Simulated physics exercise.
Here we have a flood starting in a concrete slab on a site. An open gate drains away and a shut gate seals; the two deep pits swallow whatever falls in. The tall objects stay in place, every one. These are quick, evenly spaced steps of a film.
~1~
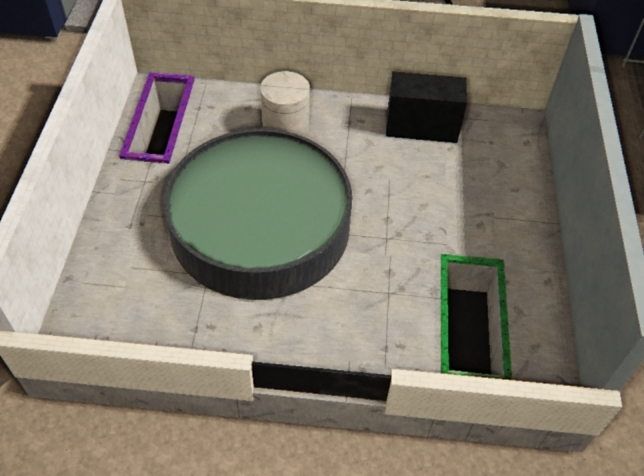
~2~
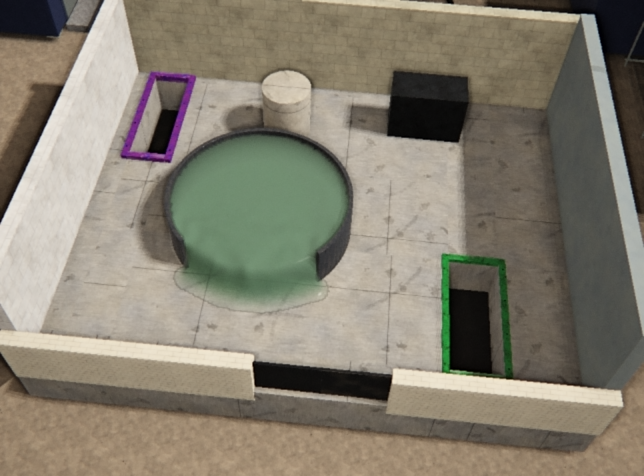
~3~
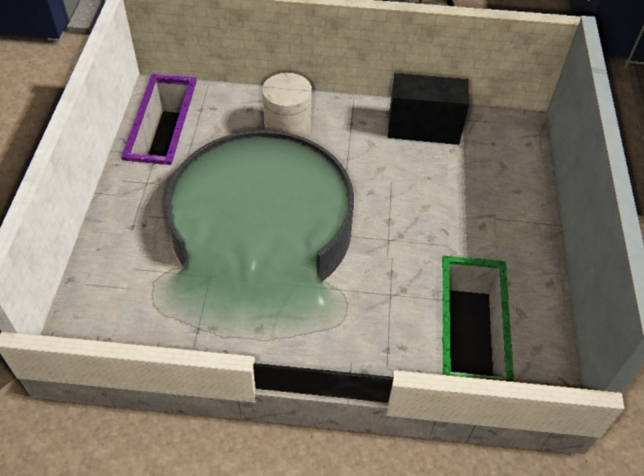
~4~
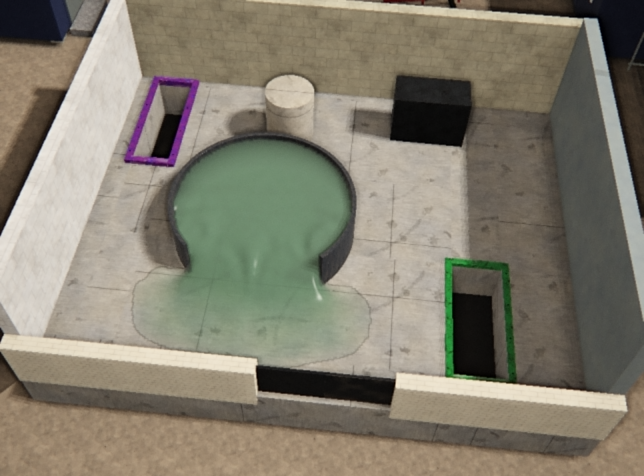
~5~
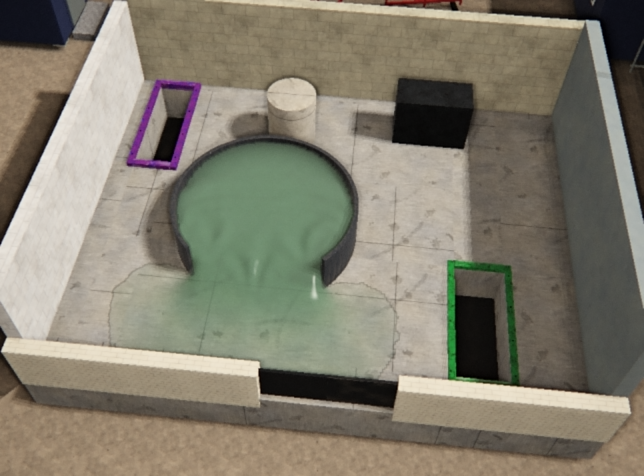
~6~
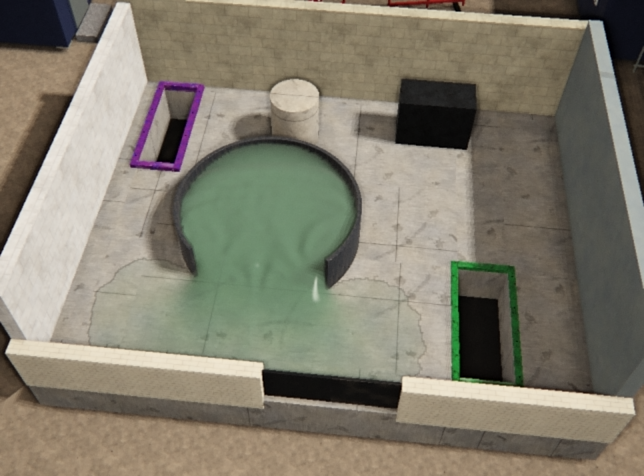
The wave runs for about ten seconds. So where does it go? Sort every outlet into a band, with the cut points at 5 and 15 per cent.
Final shares: The gate under 5 %; the green pit over 15 %; the purple pit 5 to 15 %.
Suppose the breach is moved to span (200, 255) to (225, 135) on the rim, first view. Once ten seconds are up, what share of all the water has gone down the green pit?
For green, it comes to 15 percent.
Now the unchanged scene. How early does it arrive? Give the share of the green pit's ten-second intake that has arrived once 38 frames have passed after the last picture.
By my reckoning, 80 percent.
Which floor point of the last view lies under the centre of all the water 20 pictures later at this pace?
I reckon somewhere around (258, 288).
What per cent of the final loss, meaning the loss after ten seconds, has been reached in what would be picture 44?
Near 75 in a hundred.
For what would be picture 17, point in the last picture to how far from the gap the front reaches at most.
I'd go with roughly (590, 419).
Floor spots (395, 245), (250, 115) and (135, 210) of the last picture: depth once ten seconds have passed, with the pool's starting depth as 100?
Respectively 4, 10 and 14 per cent.
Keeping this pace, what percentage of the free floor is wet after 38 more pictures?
Close to 80 %.
A moment on, water covers 25 % of the floor; the gate 0 %, the green pit 0 %, the purple pit 0 %.
Next, water covers 30 % of the floor; the gate 0 %, the green pit 2 %, the purple pit 0 %.
Then, water covers 55 % of the floor; the gate 0 %, the green pit 11 %, the purple pit 1 %.
Later, water covers 80 % of the floor; the gate 0 %, the green pit 21 %, the purple pit 6 %.
In the end, water covers 95 % of the floor; the gate 0 %, the green pit 27 %, the purple pit 9 %.
